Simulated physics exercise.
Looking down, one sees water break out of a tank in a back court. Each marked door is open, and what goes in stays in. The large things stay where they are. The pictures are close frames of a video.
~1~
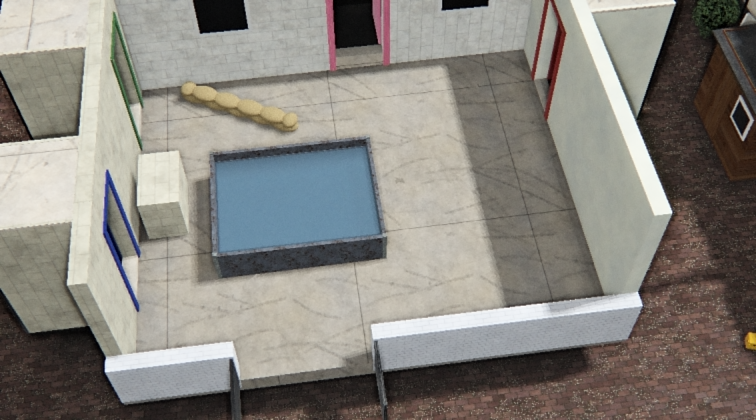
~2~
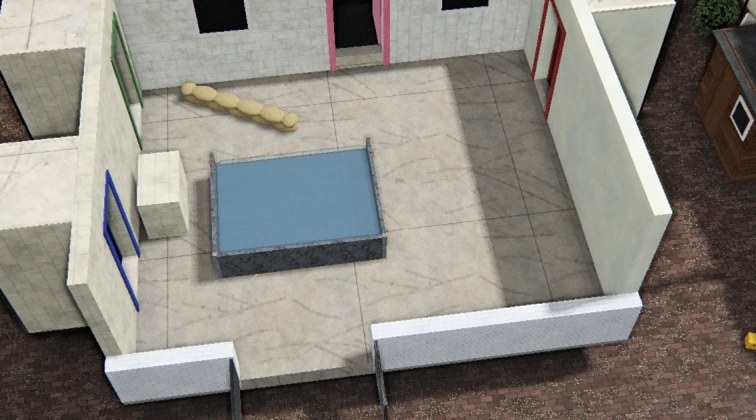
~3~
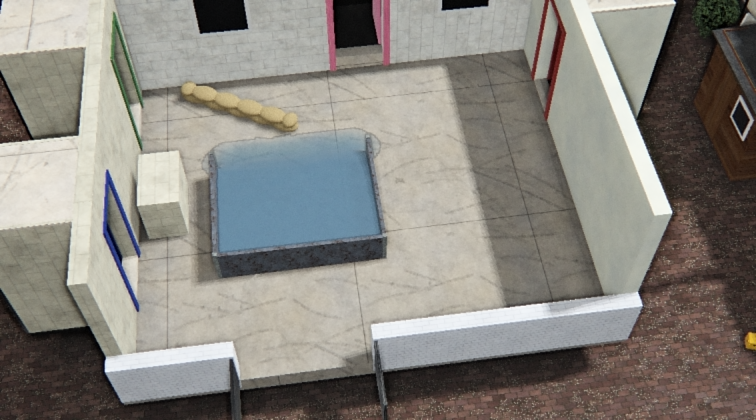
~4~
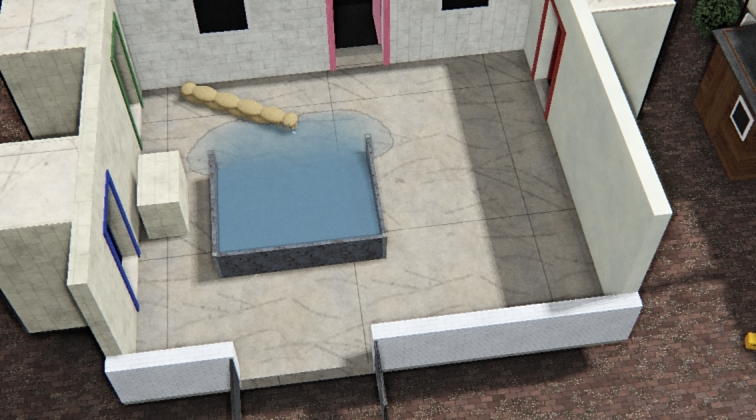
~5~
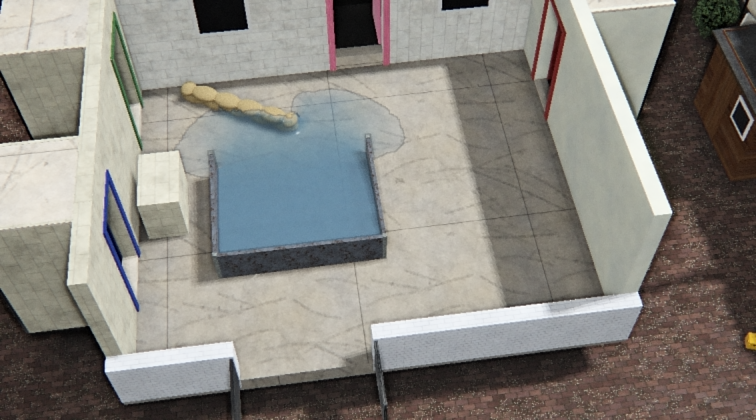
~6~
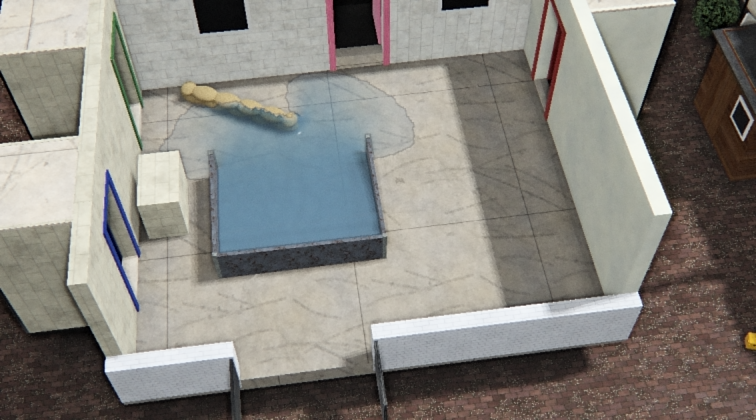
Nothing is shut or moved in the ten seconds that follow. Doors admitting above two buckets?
In order: The green door gets overwhelmed honestly, the blue door copes honestly, the red door gets overwhelmed honestly, the pink door copes honestly.
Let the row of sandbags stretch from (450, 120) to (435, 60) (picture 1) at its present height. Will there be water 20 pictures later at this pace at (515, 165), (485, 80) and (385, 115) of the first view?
As listed: Spared, submerged, submerged.
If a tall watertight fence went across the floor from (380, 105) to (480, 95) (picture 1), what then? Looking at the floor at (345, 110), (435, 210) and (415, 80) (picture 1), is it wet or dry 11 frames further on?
Taking the points in the order given, they are inundated, high and dry and inundated.
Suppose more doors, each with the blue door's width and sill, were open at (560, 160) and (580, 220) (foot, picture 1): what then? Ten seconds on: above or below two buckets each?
Note, in sequence - door one ends up lower; door two ends up lower.
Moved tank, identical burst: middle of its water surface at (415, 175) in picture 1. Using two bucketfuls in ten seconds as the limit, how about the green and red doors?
Green door doesn't reach it, red door exceeds it.
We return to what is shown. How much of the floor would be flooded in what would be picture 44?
It works out to about 70 in a hundred.
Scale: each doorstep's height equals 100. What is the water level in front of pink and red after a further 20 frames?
Depth ratios, approx.: 50 and 420 percent.
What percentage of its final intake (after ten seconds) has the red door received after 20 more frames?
Close to 15 percent.
A moment on, water covers 25 % of the floor; the green door wet at the sill, nothing in, the blue door not reached, the red door not reached, the pink door wet at the sill, nothing in.
Next, water covers 30 % of the floor; the green door over two buckets in, the blue door not reached, the red door not reached, the pink door wet at the sill, nothing in.
Then, water covers 40 % of the floor; the green door far over two buckets in, the blue door wet at the sill, nothing in, the red door over two buckets in, the pink door wet at the sill, nothing in.
Later, water covers 70 % of the floor; the green door far over two buckets in, the blue door wet at the sill, nothing in, the red door far over two buckets in, the pink door wet at the sill, nothing in.
In the end, water covers 90 % of the floor; the green door far over two buckets in, the blue door wet at the sill, nothing in, the red door far over two buckets in, the pink door wet at the sill, nothing in.
